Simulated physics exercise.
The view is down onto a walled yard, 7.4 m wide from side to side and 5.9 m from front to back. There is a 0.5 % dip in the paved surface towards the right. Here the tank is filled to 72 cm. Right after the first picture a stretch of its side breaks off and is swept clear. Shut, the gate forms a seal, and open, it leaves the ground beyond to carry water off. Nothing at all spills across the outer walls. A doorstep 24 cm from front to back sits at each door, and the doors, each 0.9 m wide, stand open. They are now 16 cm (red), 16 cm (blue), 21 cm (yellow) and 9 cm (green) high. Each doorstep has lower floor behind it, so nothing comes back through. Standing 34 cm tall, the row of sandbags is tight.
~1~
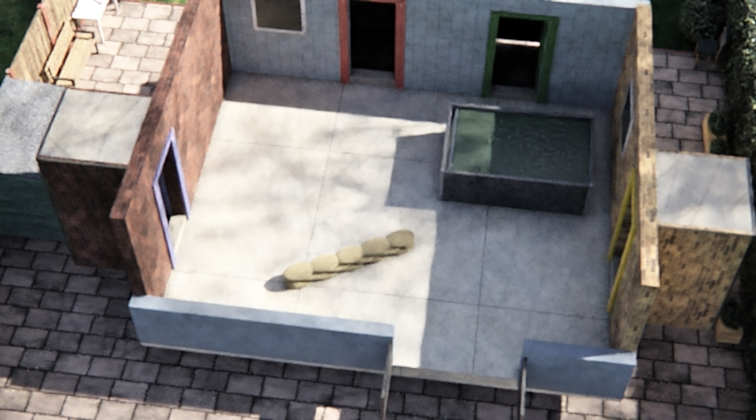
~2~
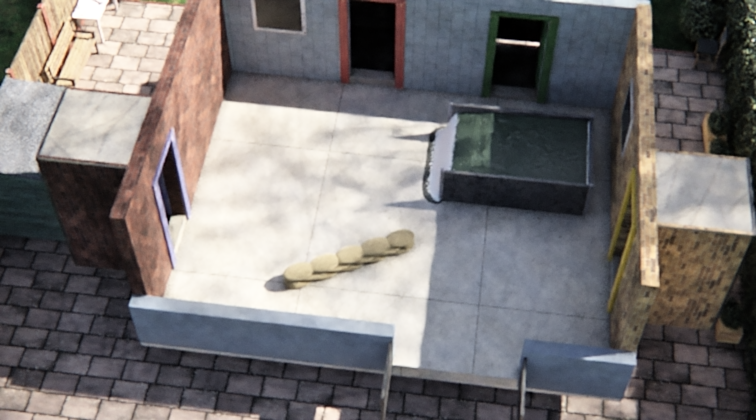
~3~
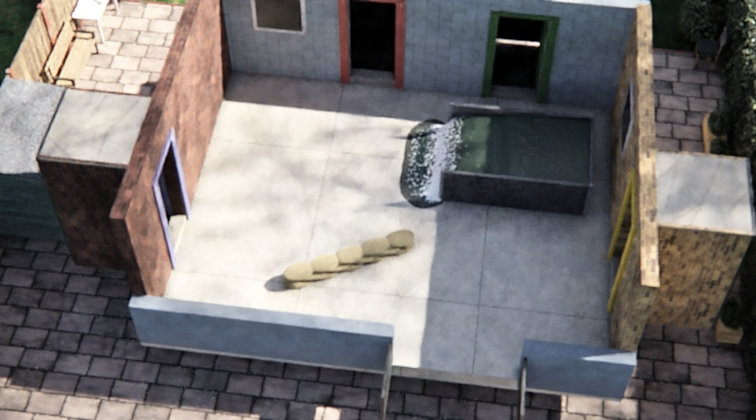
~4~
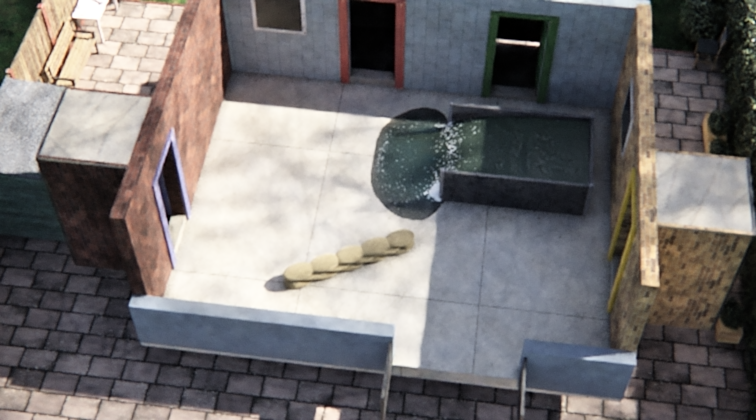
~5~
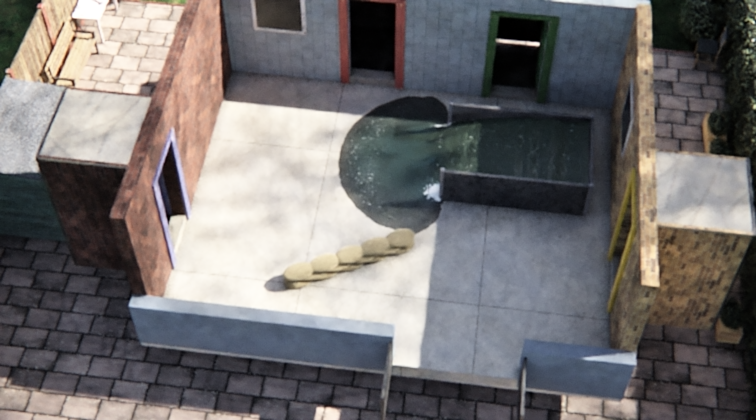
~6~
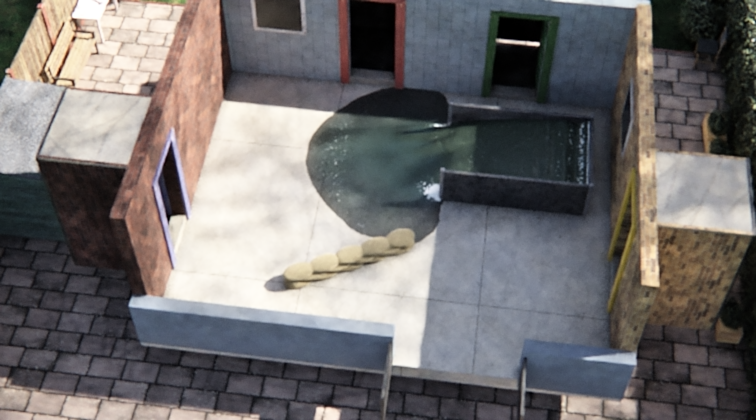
At first, a dark tank of still water stands at the right of a walled yard, near a row of pale rounded blocks. Its left side breaks open and water pours out, foaming at the gap. The dark pool spreads leftward across the pale floor, fanning out towards the back wall and the blocks.
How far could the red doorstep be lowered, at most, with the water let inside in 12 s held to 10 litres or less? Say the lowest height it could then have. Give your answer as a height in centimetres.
It could then stand at about 12.5 cm.
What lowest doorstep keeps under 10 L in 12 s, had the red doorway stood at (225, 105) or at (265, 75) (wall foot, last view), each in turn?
You'd want roughly 29 cm there first, then roughly 29 cm.
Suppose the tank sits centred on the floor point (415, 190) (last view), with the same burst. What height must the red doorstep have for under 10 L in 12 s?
You'd need some 5.5 cm.
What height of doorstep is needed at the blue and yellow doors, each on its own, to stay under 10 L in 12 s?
About 14.5 cm at blue and 9.0 cm at yellow.
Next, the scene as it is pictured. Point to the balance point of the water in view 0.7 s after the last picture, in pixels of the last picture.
At about (446, 165).
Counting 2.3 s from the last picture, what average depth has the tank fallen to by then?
About 19 centimetres on average.
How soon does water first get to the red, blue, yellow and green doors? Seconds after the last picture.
The red door gets it at 0.1 s, the blue door at 1.3 s, the yellow door at 6.5 s and the green door at 3.2 s.
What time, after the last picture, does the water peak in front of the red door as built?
Crest at t of about 1.0 s.
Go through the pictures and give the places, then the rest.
The first frame shows still water, 72 cm deep, in the tank at (518, 146); the red door at (372, 47) is dry.
In the second frame, the gap is at (447, 157), the front 0.3 m out at (427, 187); the back of the tank holds 72 cm.
In the third frame, the gap is at (447, 158), the front 0.7 m out at (406, 169); the back of the tank holds 72 cm.
In the fourth frame, the gap is at (447, 159), the front 1.3 m out at (375, 173); the back of the tank holds 72 cm.
In the fifth frame, the front is at (344, 165), 1.9 m from the gap at (447, 159); 4.5 m2 of floor is wet, 71 cm left at the back.
In the sixth frame, water pours out at (447, 159) and has run 2.5 m, to (311, 164); about 6 cm deep outside, 64 cm at the back; the red door at (372, 47), 2.5 m from the gap, is still 0.3 m from the nearest water.
Then, 0.7 s after the last picture water covers 40 % of the floor, deepest (30 cm) near (433, 167); 13 cm at the red door, 0 litres in over its 16 cm doorstep.
Then, 2.3 s after the last picture water covers 50 % of the floor, deepest (39 cm) near (157, 323); 13 cm at the red door, 0 litres in over its 16 cm doorstep.
Then, 11.3 s after the last picture water covers 95 % of the floor, deepest (12 cm) near (611, 225); 8 cm at the red door, 1 litre in over its 16 cm doorstep.
At the red door as built, the water peaked near 16 cm, 0.9 s after the last picture.
Run again over the same 12 s with other heights there, 27 litres in over 10 cm, 4 litres over 14 cm. The limit of 10 litres is kept from about 12.5 cm up.
